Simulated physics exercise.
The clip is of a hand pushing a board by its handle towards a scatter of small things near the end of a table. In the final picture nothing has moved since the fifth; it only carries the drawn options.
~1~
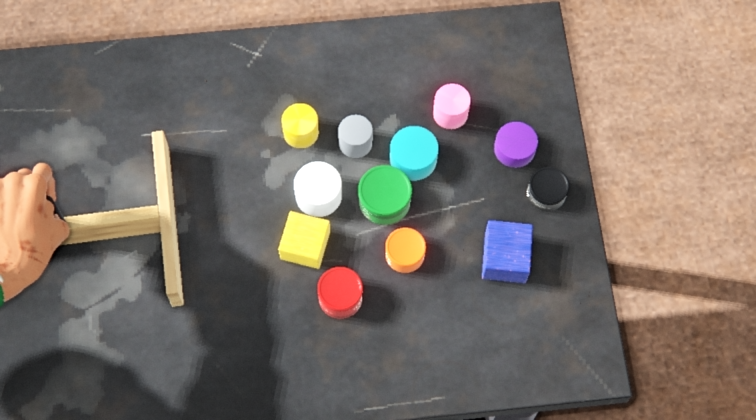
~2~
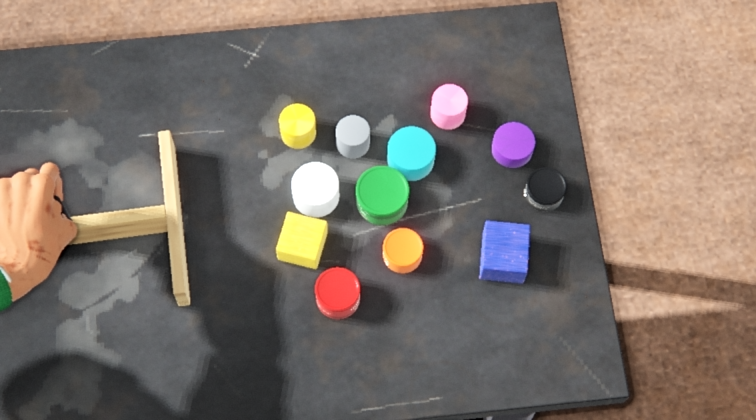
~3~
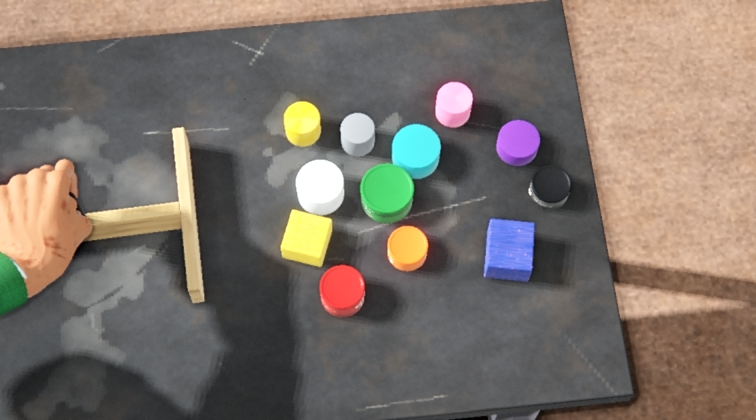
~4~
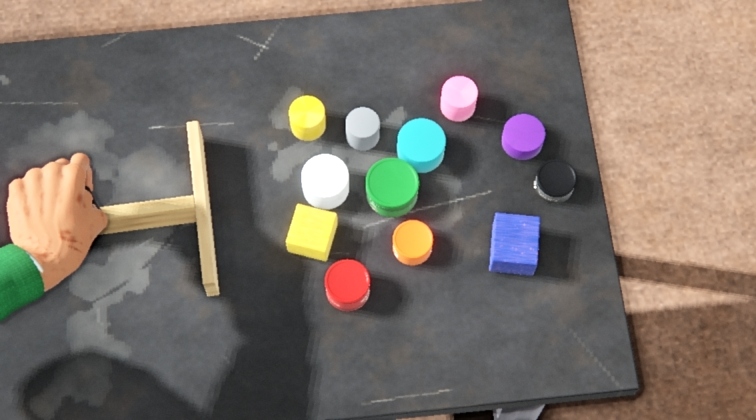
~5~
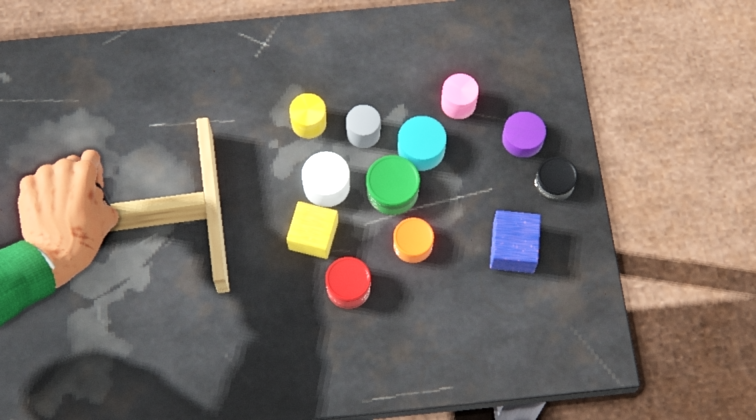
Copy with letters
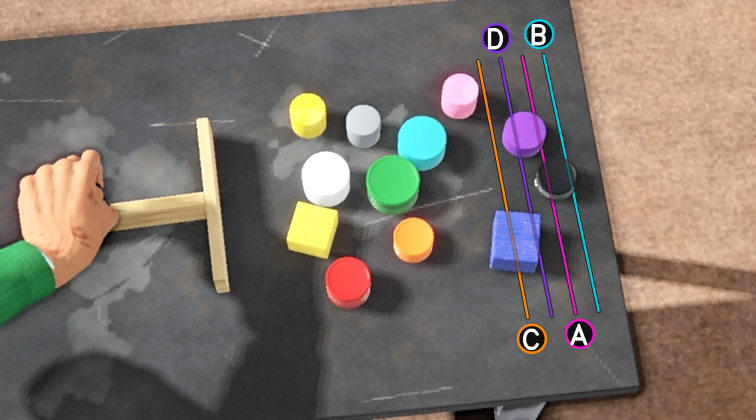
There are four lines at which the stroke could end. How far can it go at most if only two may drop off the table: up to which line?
As far as mark D.
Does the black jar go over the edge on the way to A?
Yes.
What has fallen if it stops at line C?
The black jar goes over.
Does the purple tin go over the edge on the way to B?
Yes.
On the marked copy, A at (548, 180); B at (570, 178); C at (502, 185); D at (525, 182).
Following D. Soon after the start, board (324, 186); red tub (362, 286); yellow tin (335, 110).
Later, board (437, 175); purple tin (529, 135); green jar (508, 181).
In the end, board (524, 167); black jar over the edge; purple tin over the edge; two fallen.
As for the rest, A drops four; B drops four; C is within the limit but short.
